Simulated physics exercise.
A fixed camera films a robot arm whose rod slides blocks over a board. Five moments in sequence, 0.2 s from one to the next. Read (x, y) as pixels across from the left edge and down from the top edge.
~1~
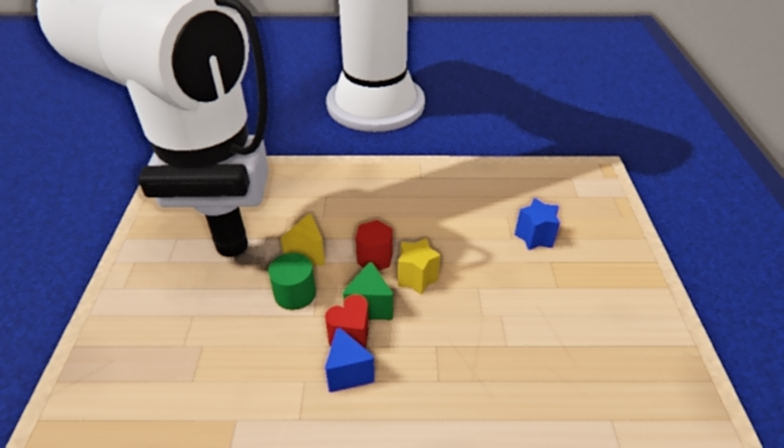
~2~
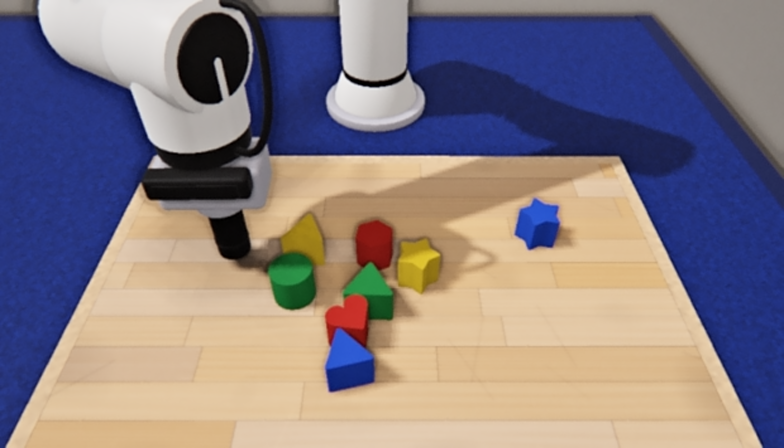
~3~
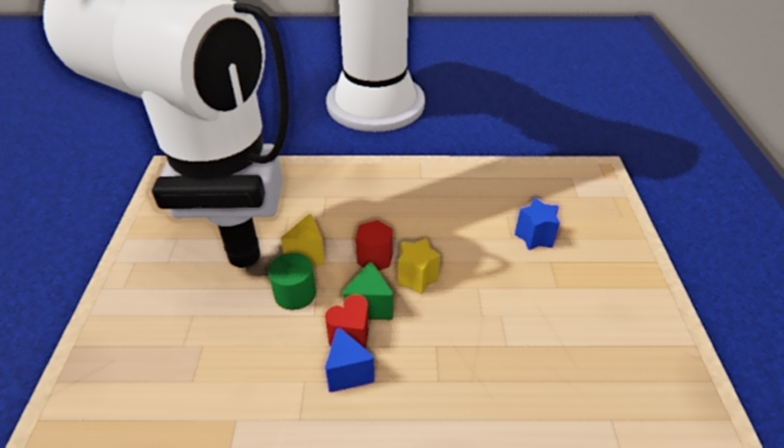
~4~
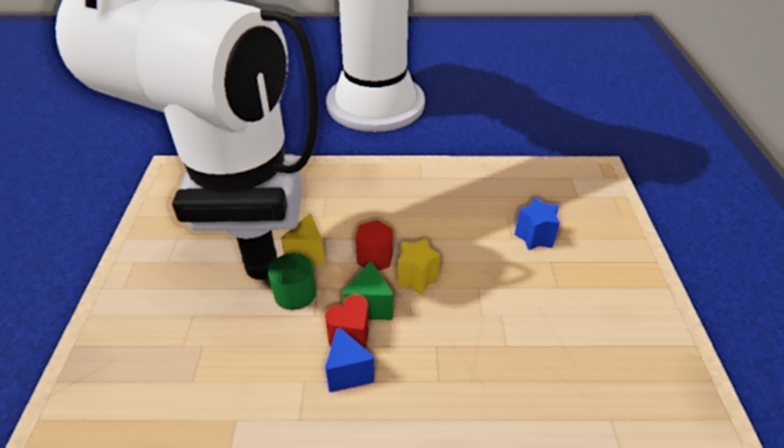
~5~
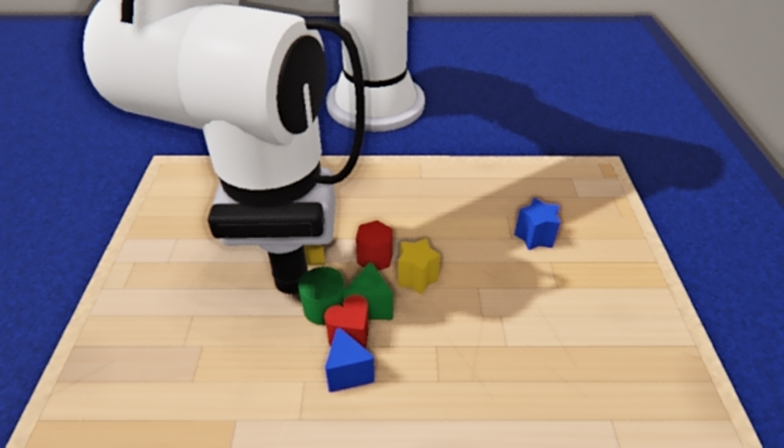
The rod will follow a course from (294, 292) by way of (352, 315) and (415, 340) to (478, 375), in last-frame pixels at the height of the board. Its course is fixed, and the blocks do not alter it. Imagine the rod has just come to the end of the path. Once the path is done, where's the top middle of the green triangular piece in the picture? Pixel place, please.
Around (419, 285).
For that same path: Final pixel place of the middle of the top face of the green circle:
If I read the scene right, the answer is (450, 378).
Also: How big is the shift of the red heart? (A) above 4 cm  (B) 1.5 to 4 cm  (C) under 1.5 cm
I'll go with A - above 4 cm.
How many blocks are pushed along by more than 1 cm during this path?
That makes 3 blocks or more.
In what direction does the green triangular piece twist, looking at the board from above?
Verdict: Counterclockwise.
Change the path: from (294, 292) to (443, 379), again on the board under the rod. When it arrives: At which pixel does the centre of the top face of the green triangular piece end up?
Answer: (399, 286).
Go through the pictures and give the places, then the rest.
In the first frame, rod tip (233, 247); block tops, green circle (290, 268); blue triangular piece (346, 351); red heart (349, 313); green triangular piece (369, 282).
In the second frame, rod (236, 249); blocks unchanged.
In the third frame, rod (245, 257); blocks unchanged.
In the fourth frame, rod (262, 269); blocks unchanged.
In the fifth frame, rod (292, 282); green circle (321, 283); blue triangular piece (346, 351); red heart (349, 313); green triangular piece (369, 282).
The first path, step by step. One third of the way, rod (352, 305); green circle (380, 313); blue triangular piece (345, 356); red heart (382, 346), turned 35° clockwise; green triangular piece (400, 286), turned 80° anticlockwise.
Two thirds of the way, rod (416, 330); green circle (429, 351); blue triangular piece (345, 357); red heart (394, 371), turned 90° clockwise; green triangular piece (419, 285), turned 95° anticlockwise.
At the end, rod (480, 366); green circle (450, 378); blue triangular piece (345, 357); red heart (394, 372), turned 95° clockwise; green triangular piece (419, 285), turned 95° anticlockwise.
